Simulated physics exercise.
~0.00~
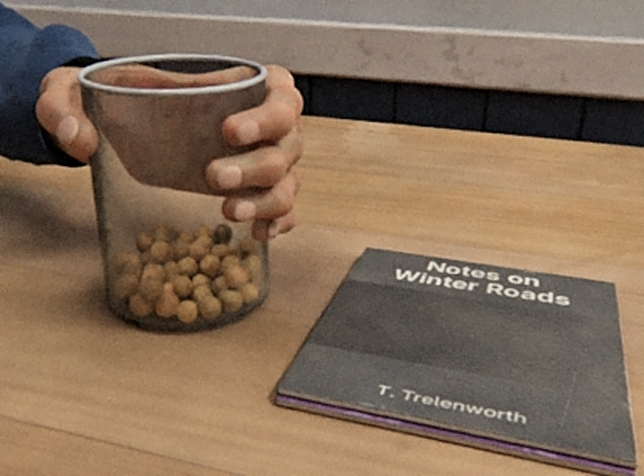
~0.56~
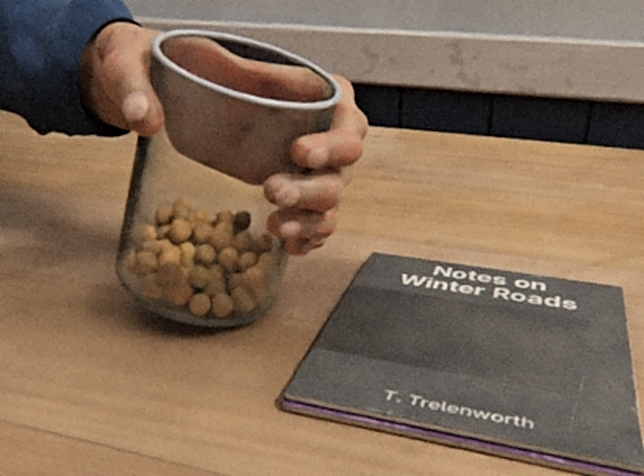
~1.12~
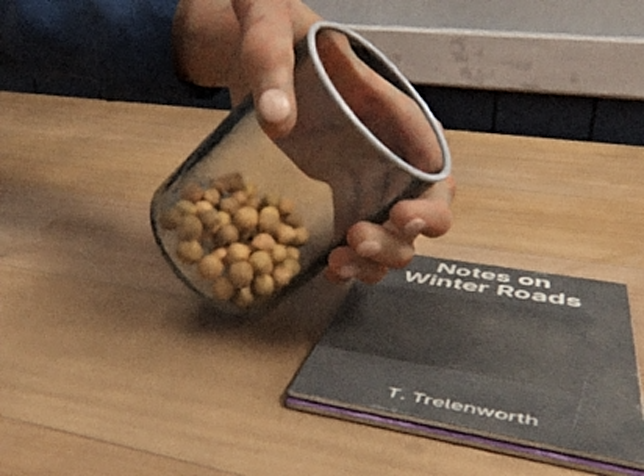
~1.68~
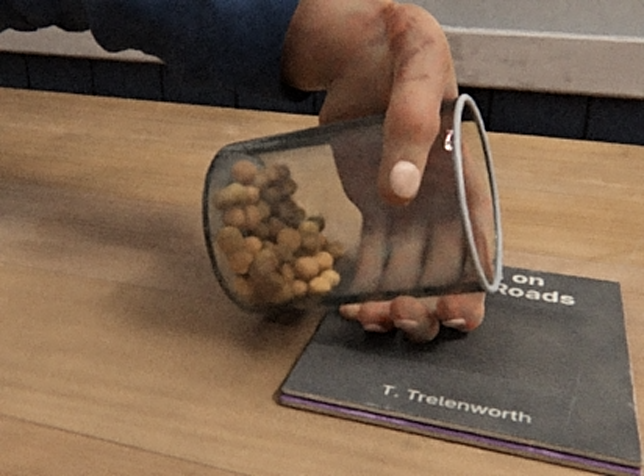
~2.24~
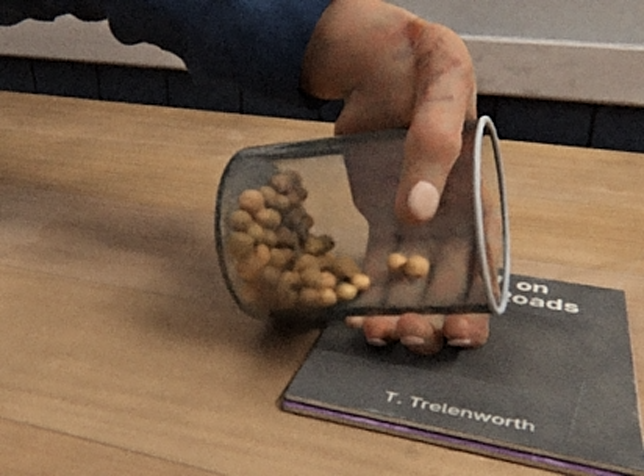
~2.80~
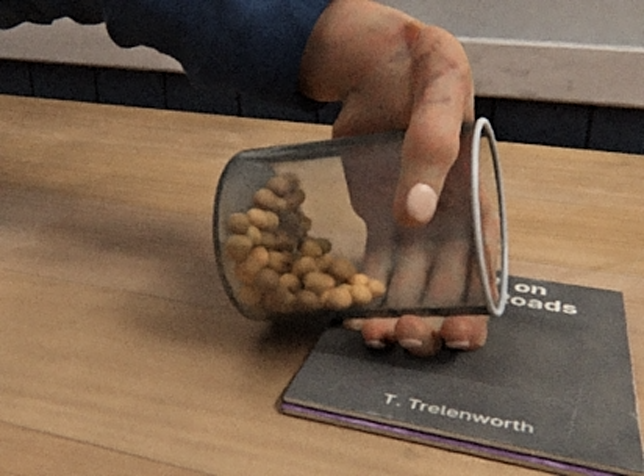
On a wooden table beside a dark book, a hand tipped an open see-through glass of small tan balls over to the right until it lay on its side against the book's edge, and held it there with all the balls still inside.
